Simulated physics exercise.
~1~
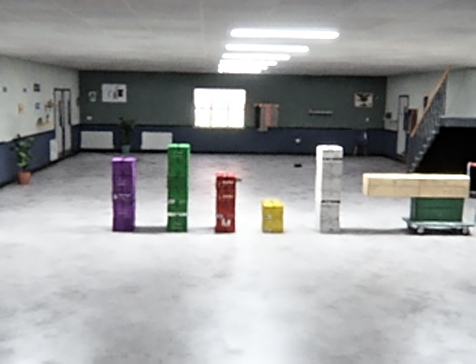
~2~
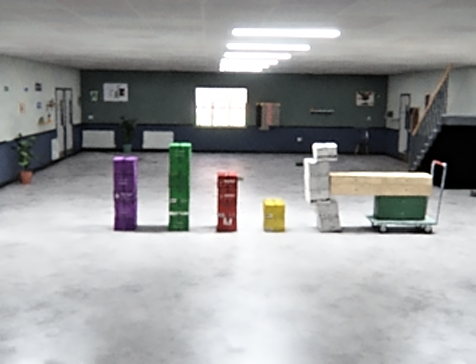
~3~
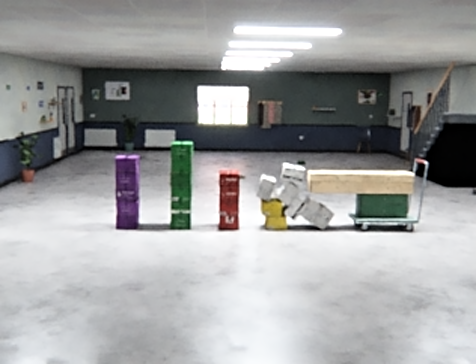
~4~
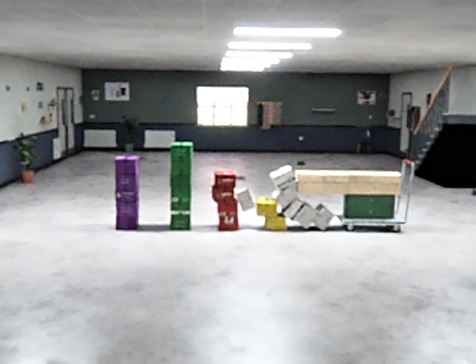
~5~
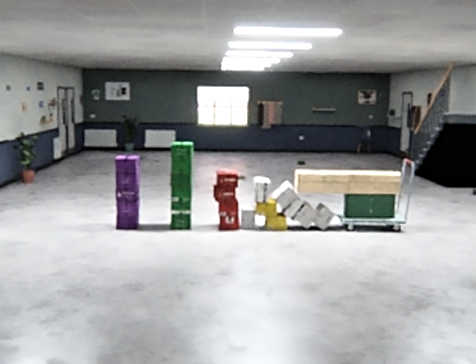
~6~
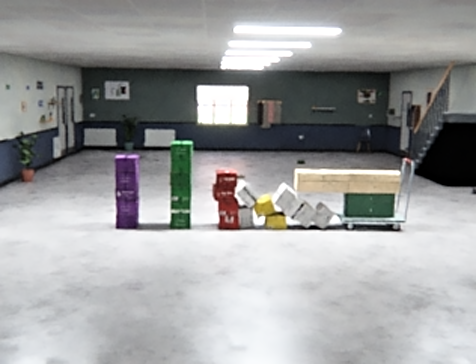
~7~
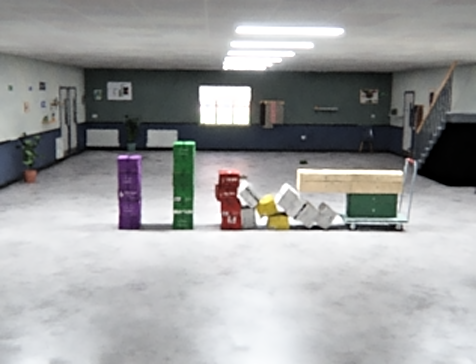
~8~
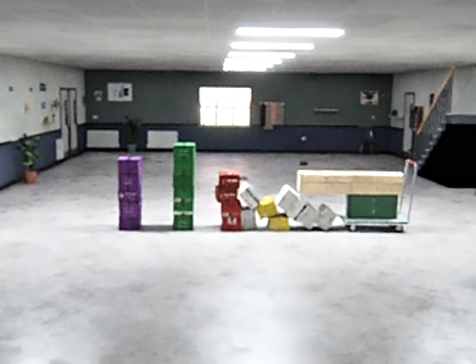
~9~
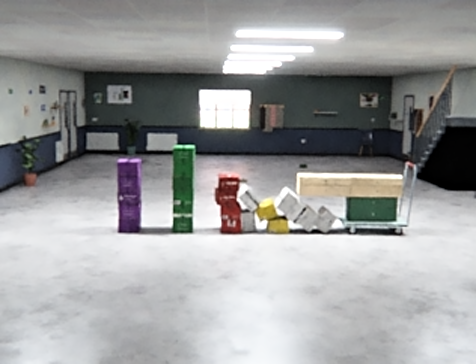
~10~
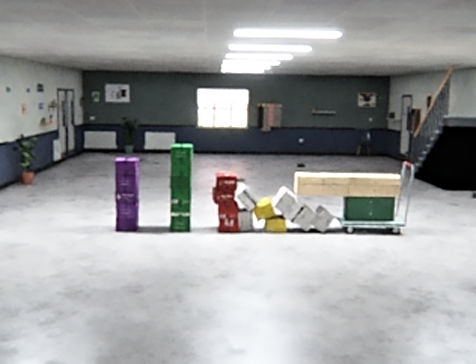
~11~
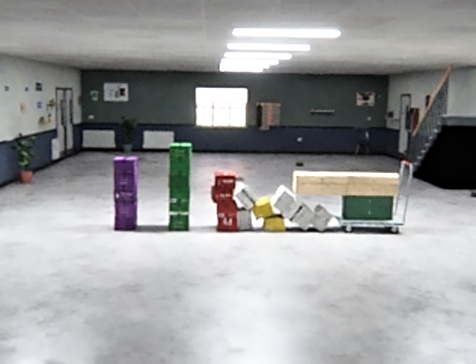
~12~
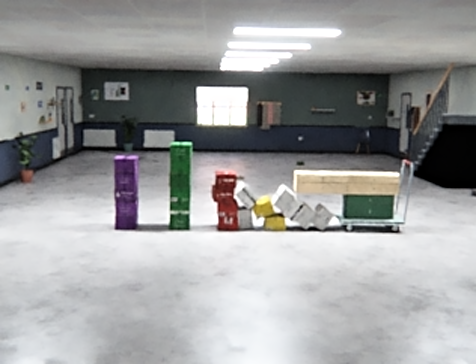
The clip opens on a wide hall where purple, green, red, yellow and pale piles of cartons stand in a row, with a trolley carrying a long case at the right. The trolley rolls left, and the jutting case knocks into the pale pile, pushing its middle out of line. The pale cartons topple left onto the low yellow pile, and some reach the red one, whose upper part ends up slightly askew. The trolley stops beside the heap as the last pale pieces settle. At the end, a yellow carton rests tilted among them, while the red, green and purple piles still stand.
